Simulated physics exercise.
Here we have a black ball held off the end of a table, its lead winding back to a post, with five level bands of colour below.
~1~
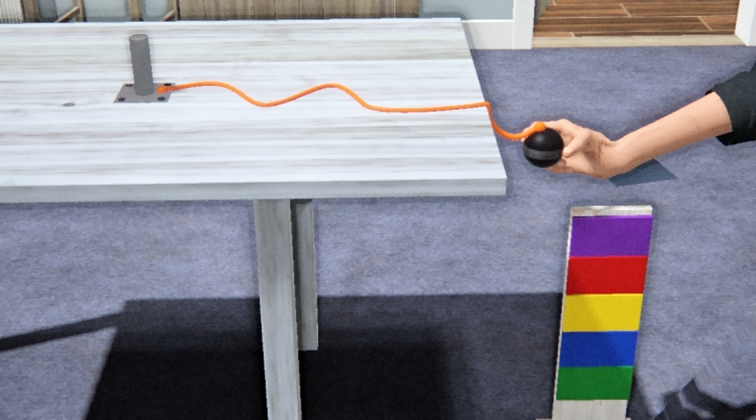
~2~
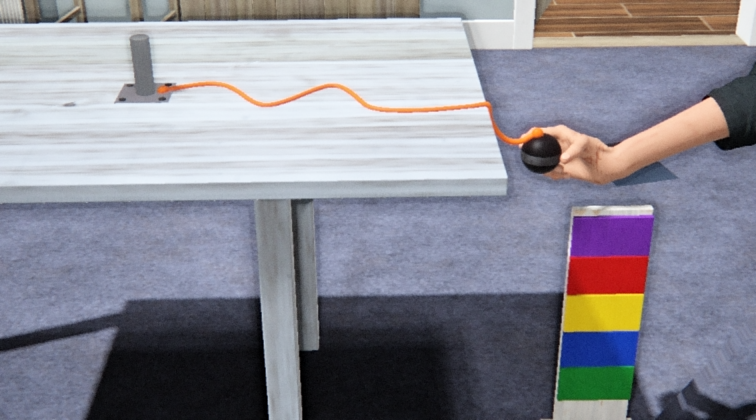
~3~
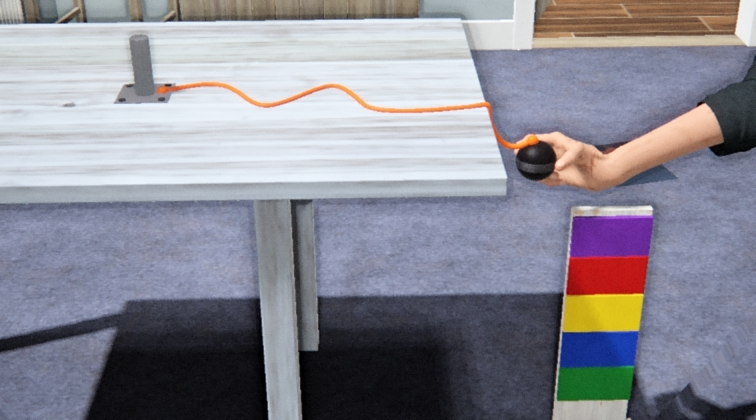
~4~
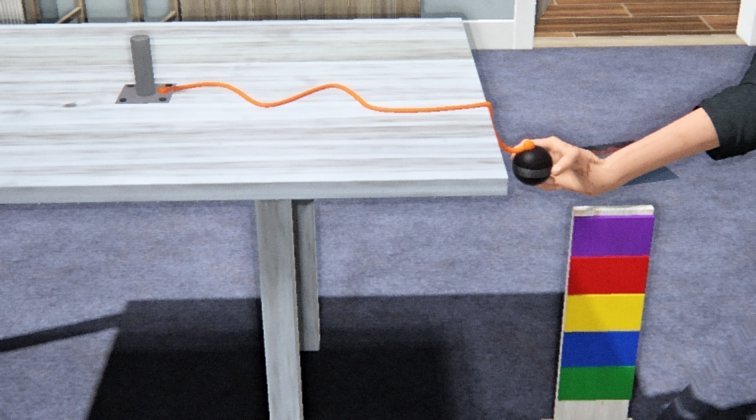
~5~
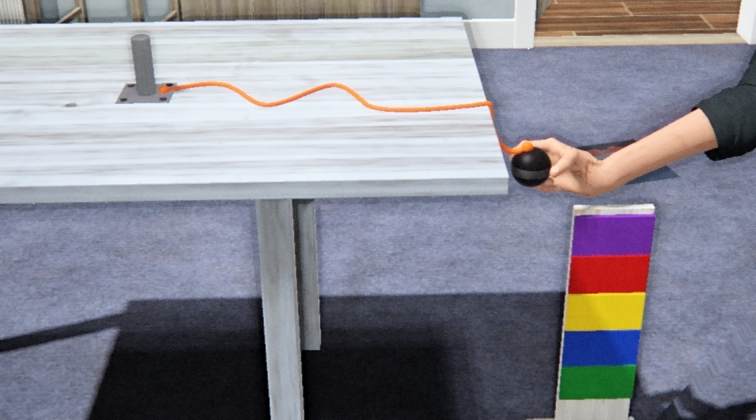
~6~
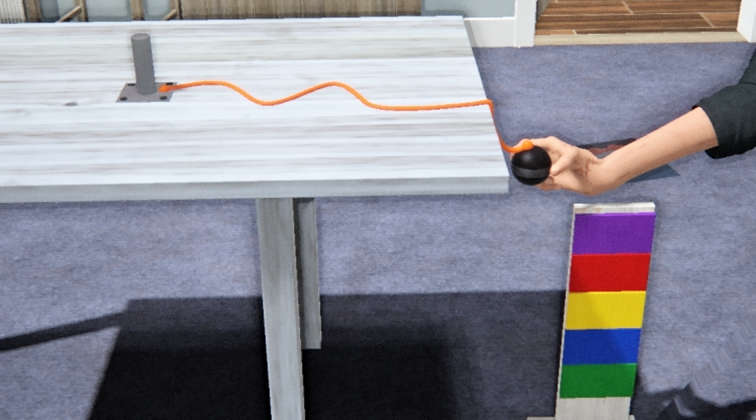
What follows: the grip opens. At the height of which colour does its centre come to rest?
The red one.
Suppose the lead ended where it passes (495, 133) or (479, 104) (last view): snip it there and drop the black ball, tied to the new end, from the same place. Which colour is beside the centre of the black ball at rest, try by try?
One after the other, purple; no band.
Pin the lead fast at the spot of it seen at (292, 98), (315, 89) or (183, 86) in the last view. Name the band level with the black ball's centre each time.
In that order: Purple; purple; red.
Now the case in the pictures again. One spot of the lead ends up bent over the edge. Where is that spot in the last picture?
Near (404, 109).
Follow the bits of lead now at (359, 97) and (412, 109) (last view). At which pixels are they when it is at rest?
Near (431, 96) and (488, 112).
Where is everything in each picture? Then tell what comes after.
Black ball (544, 147); purple (611, 238); red (607, 277); yellow (603, 314); blue (599, 350); green (595, 385), in the first picture.
Black ball (541, 153); lead through (200, 85) (257, 104) (327, 86) (380, 110) (470, 107), in the second picture.
Black ball (536, 160), in the third picture.
Black ball (532, 165); lead through (201, 85) (257, 104) (328, 87) (380, 110) (470, 107), in the fourth picture.
Black ball (531, 167), in the fifth picture.
Black ball (531, 165); lead through (201, 84) (258, 102) (328, 85) (381, 108) (471, 105), in the sixth picture.
Early on, ball near (510, 263); level with red.
Midway, ball near (456, 256); level with red.
Near the end, ball near (475, 265); level with red.
Finally, ball near (487, 266); level with red. The lead holds its middle at red.
